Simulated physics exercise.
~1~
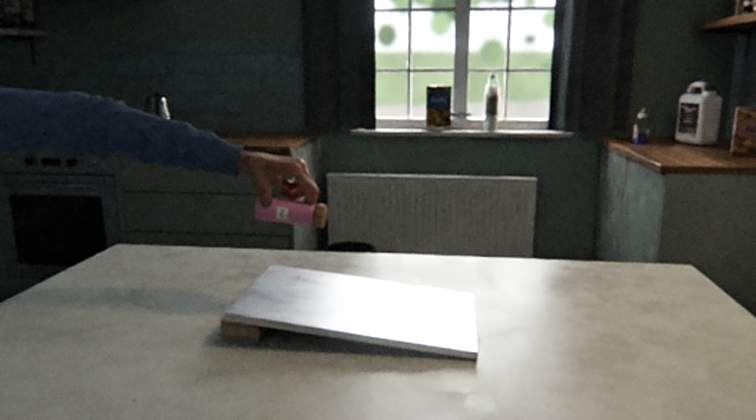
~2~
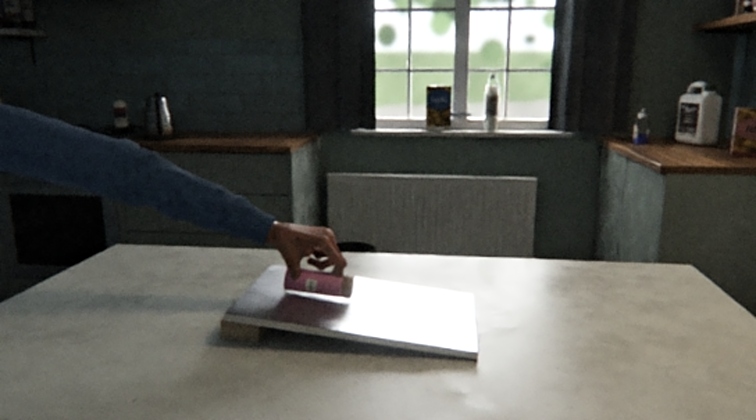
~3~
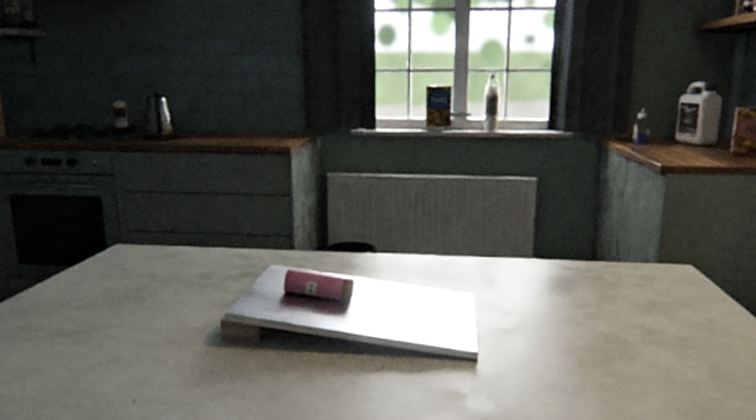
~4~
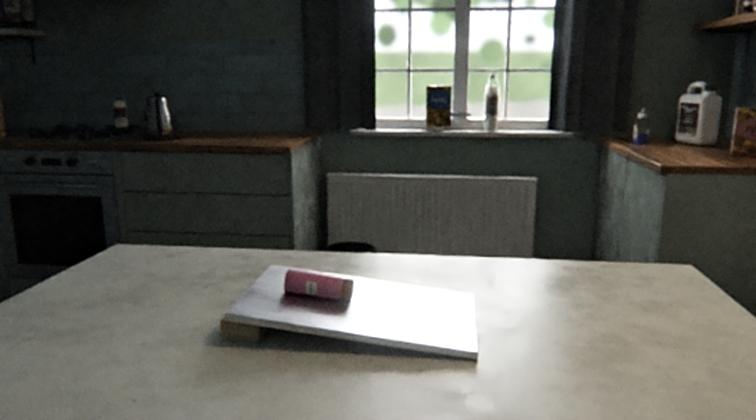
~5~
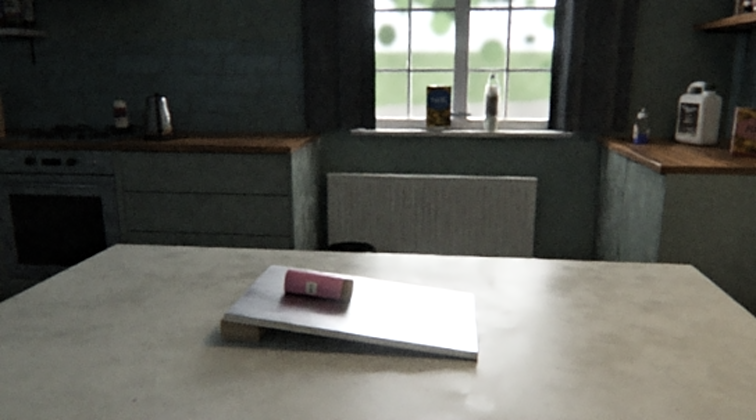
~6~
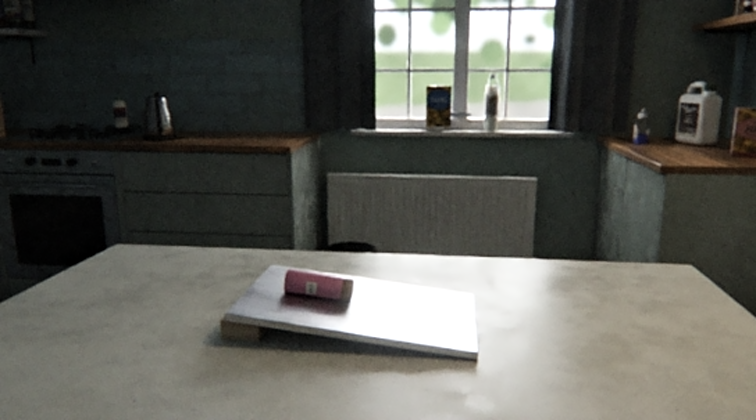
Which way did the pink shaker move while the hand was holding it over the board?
It moved down, ending up on its side on the sloping board.
